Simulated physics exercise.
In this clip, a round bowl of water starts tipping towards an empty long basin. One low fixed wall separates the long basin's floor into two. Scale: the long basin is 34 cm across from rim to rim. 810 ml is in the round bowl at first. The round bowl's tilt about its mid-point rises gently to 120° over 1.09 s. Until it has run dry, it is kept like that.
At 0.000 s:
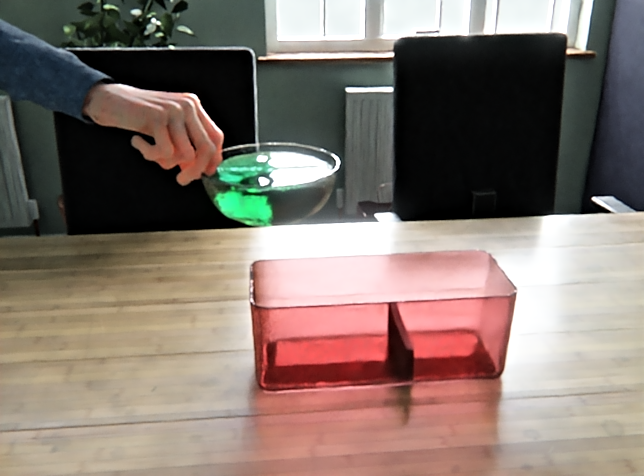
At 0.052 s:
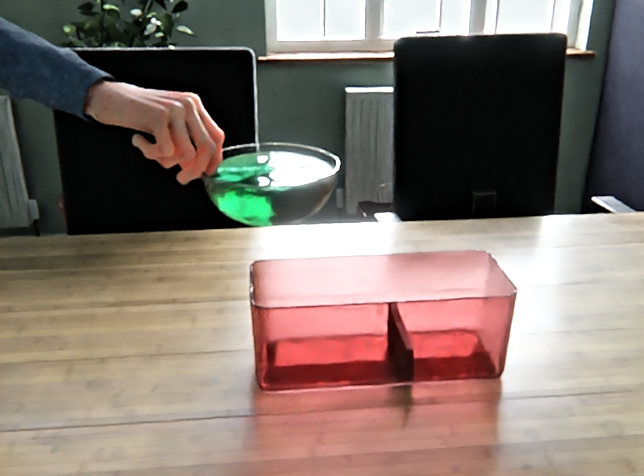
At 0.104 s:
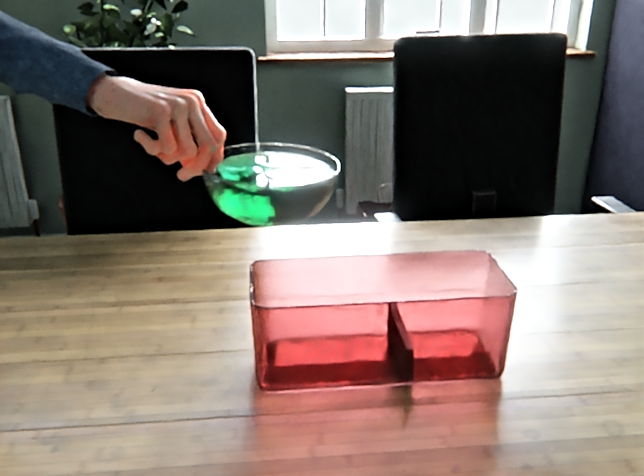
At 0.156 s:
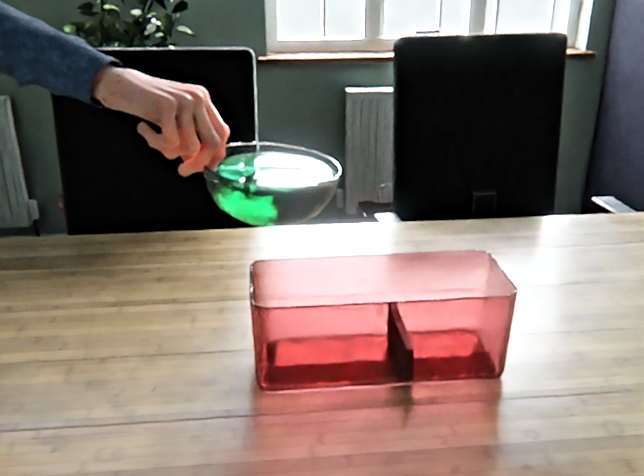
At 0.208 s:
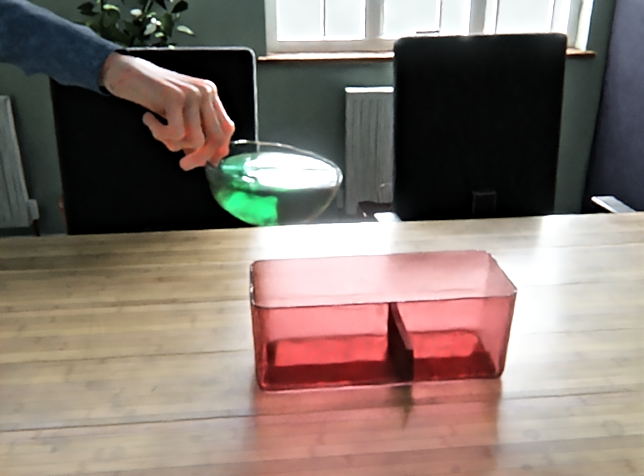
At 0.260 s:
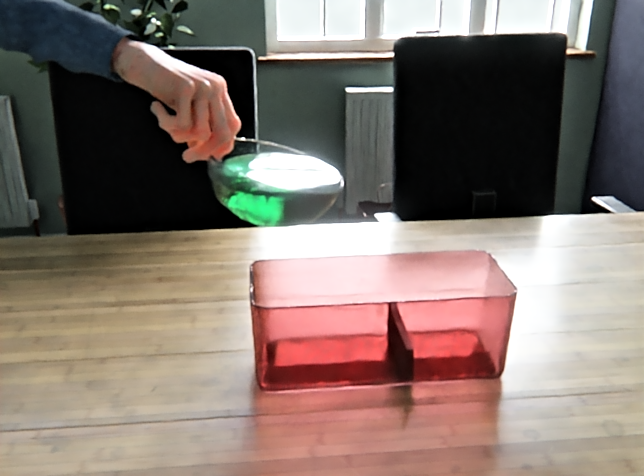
The video shows a hand holding a round glass bowl of greenish liquid above a wooden table, behind an empty red basin with a divider. The hand gradually lifts the bowl's left side, tilting it gently to the right.
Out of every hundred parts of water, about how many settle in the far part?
About 18 out of 100.
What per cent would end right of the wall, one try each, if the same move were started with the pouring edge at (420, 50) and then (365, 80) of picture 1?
65 per cent first, 65 per cent second.
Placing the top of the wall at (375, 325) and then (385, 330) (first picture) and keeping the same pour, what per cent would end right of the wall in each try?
I'd say 60 percent on the first go, 45 percent on the next.
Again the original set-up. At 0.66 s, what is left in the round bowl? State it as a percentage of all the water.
Roughly 18 percent.
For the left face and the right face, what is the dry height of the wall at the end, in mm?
The left side gives some 26 mm, the right side some 42 mm.
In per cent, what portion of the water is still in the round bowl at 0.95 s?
Close to 0 percent of the total.
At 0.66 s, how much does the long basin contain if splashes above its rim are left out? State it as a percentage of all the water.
Close to 46 in a hundred.
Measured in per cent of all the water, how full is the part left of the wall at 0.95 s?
Roughly 76 percent.
After 0.66 s the tilt is 79° and 18 per cent is still to pour, 33 is left of the wall and 13 right of it.
After 0.95 s the tilt is 115° and 0 per cent is still to pour, 76 is left of the wall and 17 right of it.
After 1.26 s the tilt is 120° and 0 per cent is still to pour, 76 is left of the wall and 18 right of it.
After 1.59 s the tilt is 120° and 0 per cent is still to pour, 76 is left of the wall and 18 right of it.
In the end 76 per cent lies left of the wall, 18 right of it and 6 outside.
